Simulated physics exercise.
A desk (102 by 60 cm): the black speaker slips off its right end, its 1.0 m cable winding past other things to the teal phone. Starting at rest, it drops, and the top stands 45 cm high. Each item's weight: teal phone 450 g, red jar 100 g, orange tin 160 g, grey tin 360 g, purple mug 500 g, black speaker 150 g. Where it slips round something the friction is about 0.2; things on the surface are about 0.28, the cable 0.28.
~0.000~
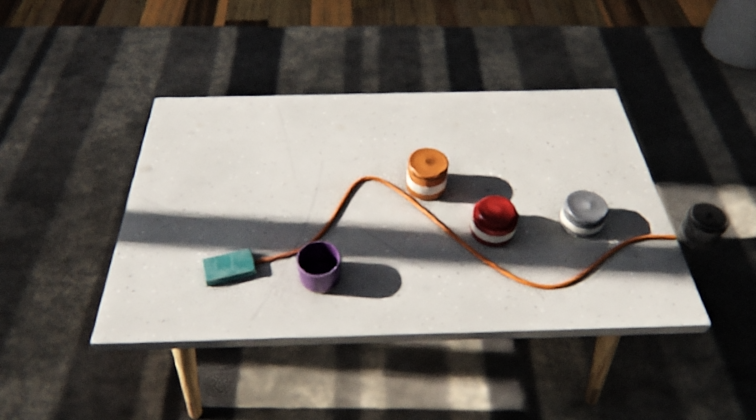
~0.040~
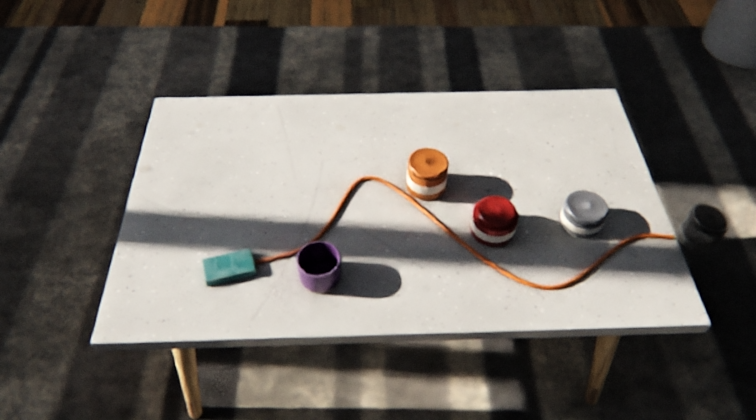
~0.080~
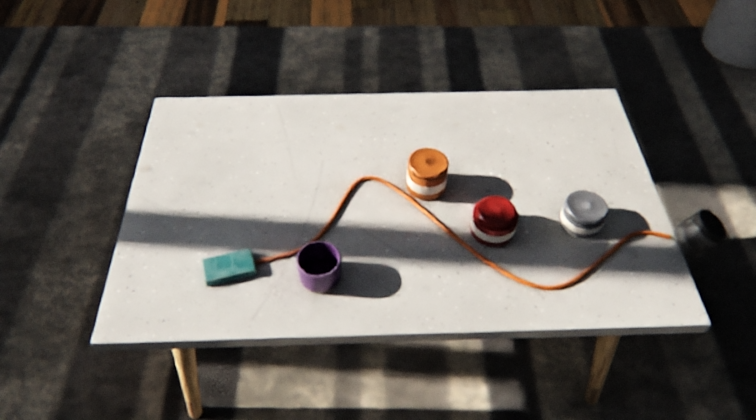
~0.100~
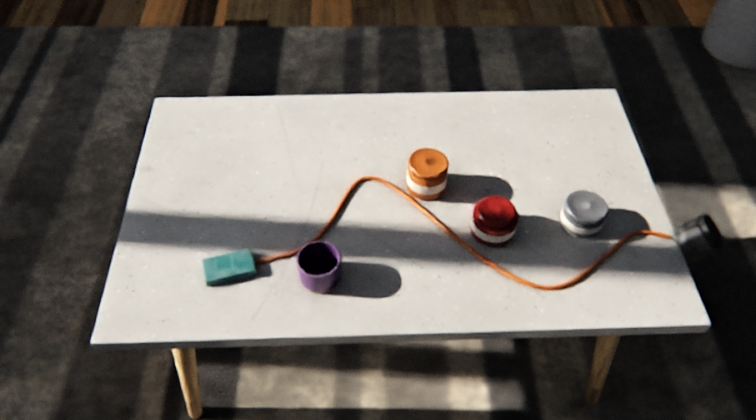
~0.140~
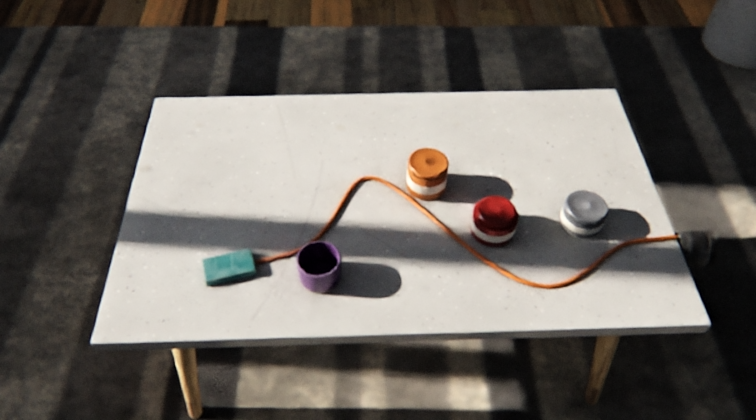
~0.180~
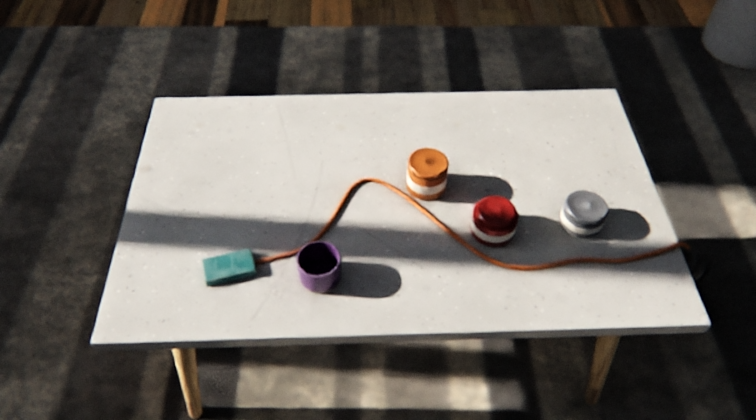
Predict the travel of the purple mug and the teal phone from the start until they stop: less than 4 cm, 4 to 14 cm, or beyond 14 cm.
In order: The purple mug covers a tiny distance; the teal phone covers a medium distance.
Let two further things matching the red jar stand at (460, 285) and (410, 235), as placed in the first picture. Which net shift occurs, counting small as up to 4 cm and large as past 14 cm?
Shift 1: Minor. Shift 2: Major.
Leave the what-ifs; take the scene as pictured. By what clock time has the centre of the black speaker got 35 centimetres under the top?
Close to 0.60 s.
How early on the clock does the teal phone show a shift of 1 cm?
The teal phone gets there at 0.36 seconds.
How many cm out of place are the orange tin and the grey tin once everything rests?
The orange tin ends up around 0 cm from its start and the grey tin around 0 cm.
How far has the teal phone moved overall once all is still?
The teal phone ends up 8 cm from where it started.
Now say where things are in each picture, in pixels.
The first frame shows purple mug (318, 258); teal phone (229, 264); cable runs through (626, 243) (545, 287) (446, 229) (370, 178).
The second frame shows black speaker (709, 217); cable runs through (624, 243) (446, 229).
The third frame shows black speaker (701, 233); cable runs through (623, 241) (446, 229).
The fourth frame shows black speaker (699, 238); cable runs through (623, 241) (446, 229).
The fifth frame shows black speaker (693, 249); cable runs through (627, 243) (446, 229).
The sixth frame shows purple mug (318, 258); teal phone (229, 264); cable runs through (656, 253) (553, 265) (449, 231) (372, 180).
After 0.4 s, the cable's tail end at (289, 265); teal phone 6 cm off its start, black speaker over the edge.
After 0.7 s, the cable's tail end at (306, 258); teal phone 9 cm off its start, black speaker over the edge.
After 0.9 s, the cable's tail end at (306, 258); teal phone 9 cm off its start at (279, 256), black speaker over the edge.
After 1.2 s, the cable's tail end at (306, 258); teal phone 9 cm off its start, black speaker over the edge.
After 2.4 s, the cable's tail end at (306, 258); teal phone 9 cm off its start at (279, 256), purple mug 1 cm off its start at (321, 260), black speaker over the edge.
